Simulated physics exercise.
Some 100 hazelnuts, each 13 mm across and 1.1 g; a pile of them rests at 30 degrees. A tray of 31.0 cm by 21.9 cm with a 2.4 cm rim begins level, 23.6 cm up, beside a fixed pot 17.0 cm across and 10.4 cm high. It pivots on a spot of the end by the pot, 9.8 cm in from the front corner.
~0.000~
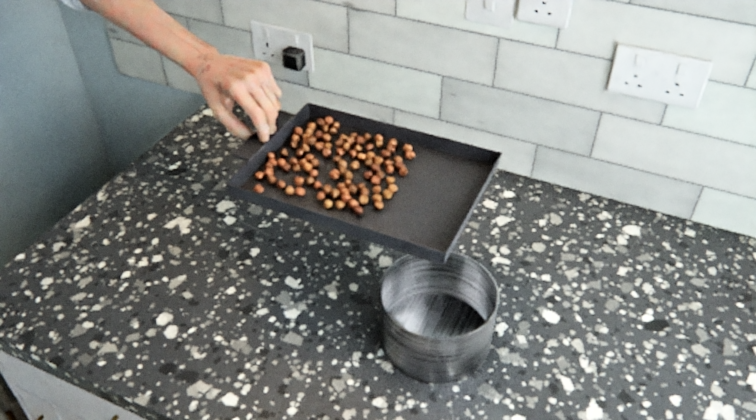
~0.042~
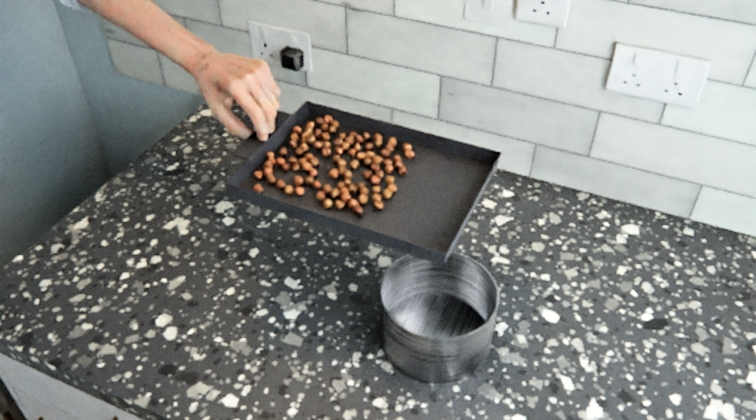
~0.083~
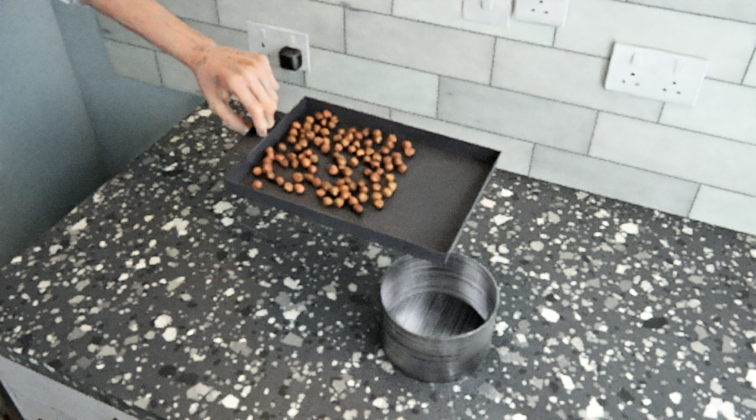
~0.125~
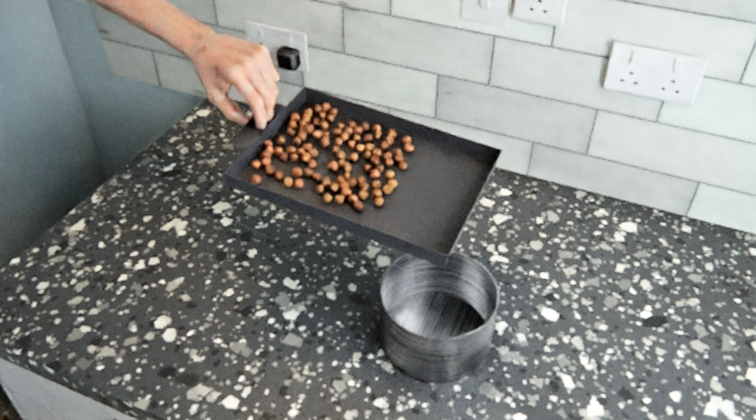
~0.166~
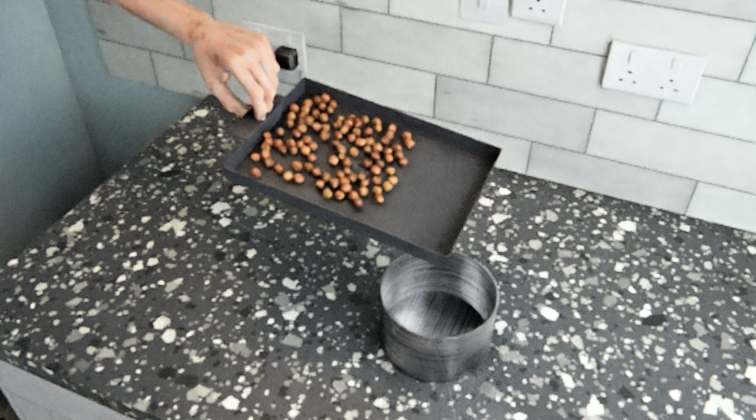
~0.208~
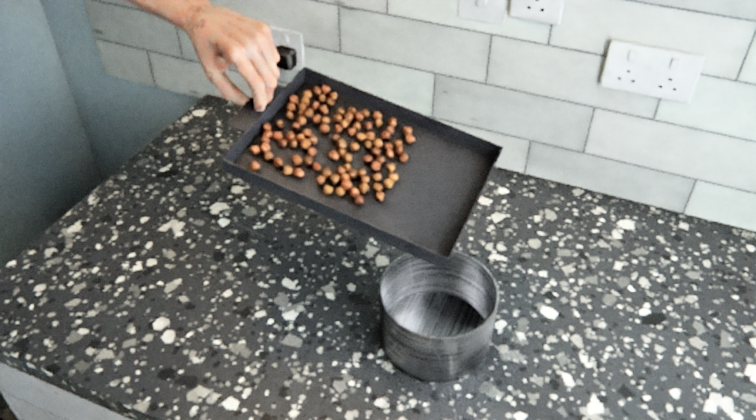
On a dark speckled countertop against pale wall tiles, a hand holds the left end of a black tray scattered with hazelnuts, its right end above a round grey pot. The hand gradually lifts the left end, tilting the tray down toward the right, while the nuts stay clustered on its left side.
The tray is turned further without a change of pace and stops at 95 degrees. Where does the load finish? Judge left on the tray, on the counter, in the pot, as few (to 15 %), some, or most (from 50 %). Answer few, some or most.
Tray few, counter most, pot some.
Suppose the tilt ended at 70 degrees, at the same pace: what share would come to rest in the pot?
In that case some 5 per cent.
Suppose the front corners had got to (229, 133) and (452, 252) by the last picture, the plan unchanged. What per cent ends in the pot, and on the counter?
Pot 10, counter 90.
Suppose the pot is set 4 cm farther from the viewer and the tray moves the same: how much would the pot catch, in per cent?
Then about 5 per cent.
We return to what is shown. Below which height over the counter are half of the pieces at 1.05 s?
Some 24 cm.
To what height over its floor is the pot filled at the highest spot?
Roughly 1.5 cm.
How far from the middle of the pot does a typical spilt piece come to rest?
Roughly 22 cm.
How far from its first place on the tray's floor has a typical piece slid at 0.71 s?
About 18 cm.
After 0.71 s, tilt 51 degrees; the tray holds 100 %, the pot 0 %.
After 1.05 s, tilt 78 degrees; the tray holds 70 %, the pot 0 %.
After 1.47 s, tilt 95 degrees; the tray holds 35 %, the pot 10 %.
In the end, at 3.0 s, tray 0 %, counter 60 %, pot 40 %.
